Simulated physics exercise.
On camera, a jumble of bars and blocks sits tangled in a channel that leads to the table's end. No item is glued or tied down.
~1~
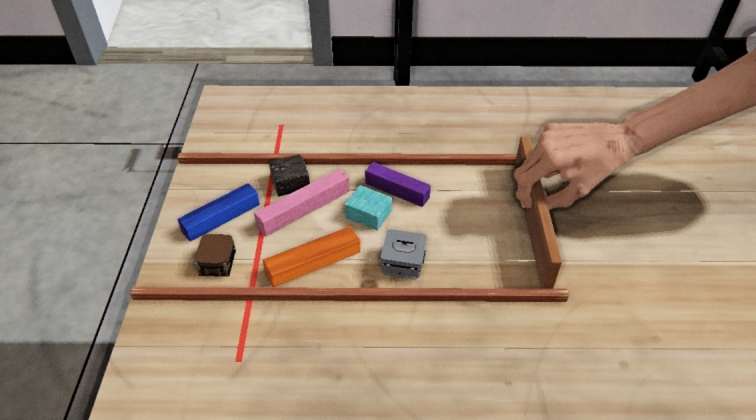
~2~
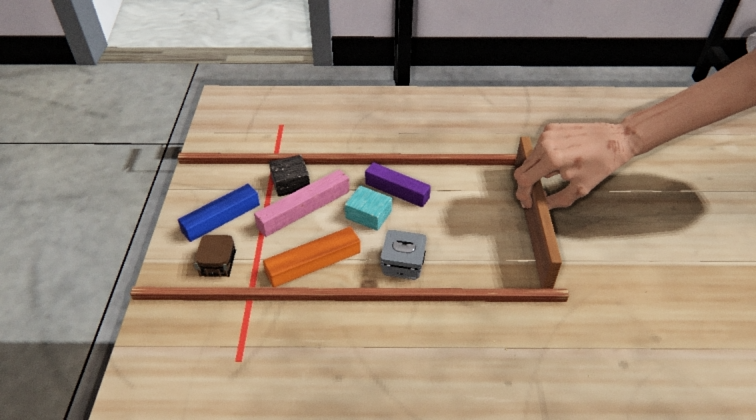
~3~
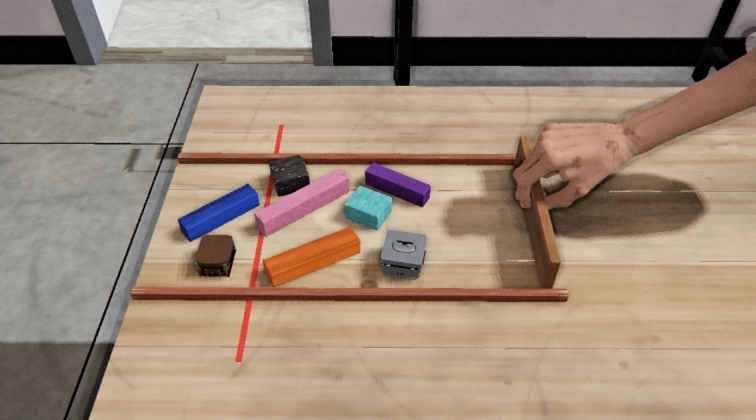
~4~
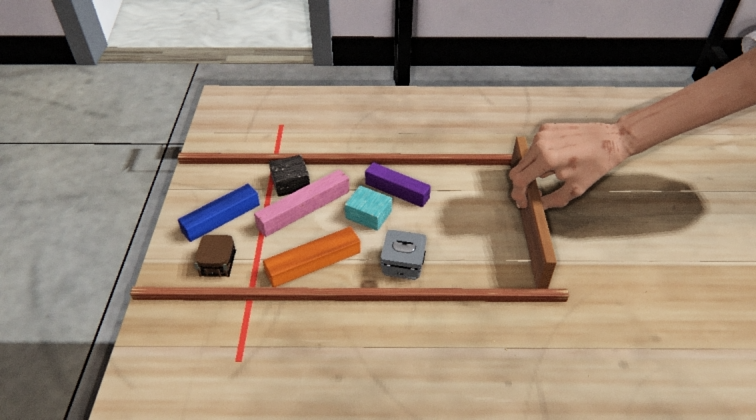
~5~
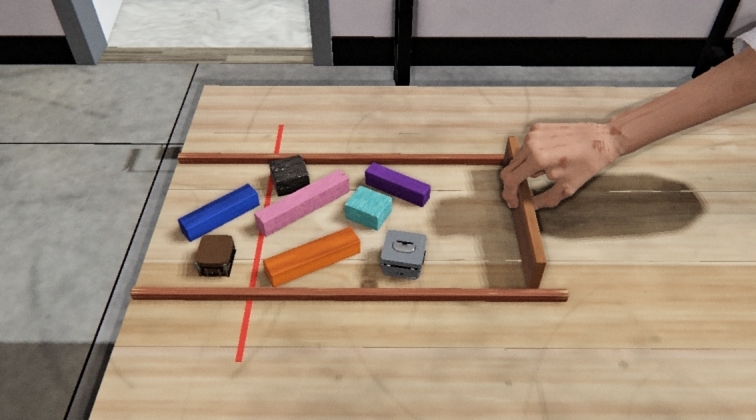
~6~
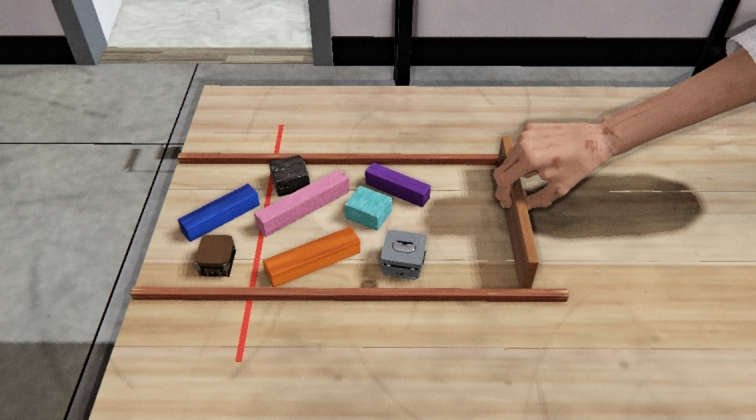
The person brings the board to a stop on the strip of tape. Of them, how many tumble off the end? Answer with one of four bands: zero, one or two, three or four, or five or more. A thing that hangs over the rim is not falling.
Zero.
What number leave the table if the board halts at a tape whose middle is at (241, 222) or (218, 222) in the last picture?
First 1, second 2.
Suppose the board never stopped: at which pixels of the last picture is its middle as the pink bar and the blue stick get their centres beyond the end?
Roughly at (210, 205) and roughly at (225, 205).
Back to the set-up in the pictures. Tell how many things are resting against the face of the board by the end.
Tally at the end: 3.
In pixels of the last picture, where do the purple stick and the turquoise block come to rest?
Same order as the question: First (262, 180), second (245, 215).
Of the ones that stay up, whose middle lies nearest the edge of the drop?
Brown case.
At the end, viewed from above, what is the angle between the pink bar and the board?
The angle is some 35°.
Early on, none off yet; blue stick at rest near (220, 212); brown case at rest near (216, 256); black block at rest near (290, 175).
Finally, the number that fall off is zero.
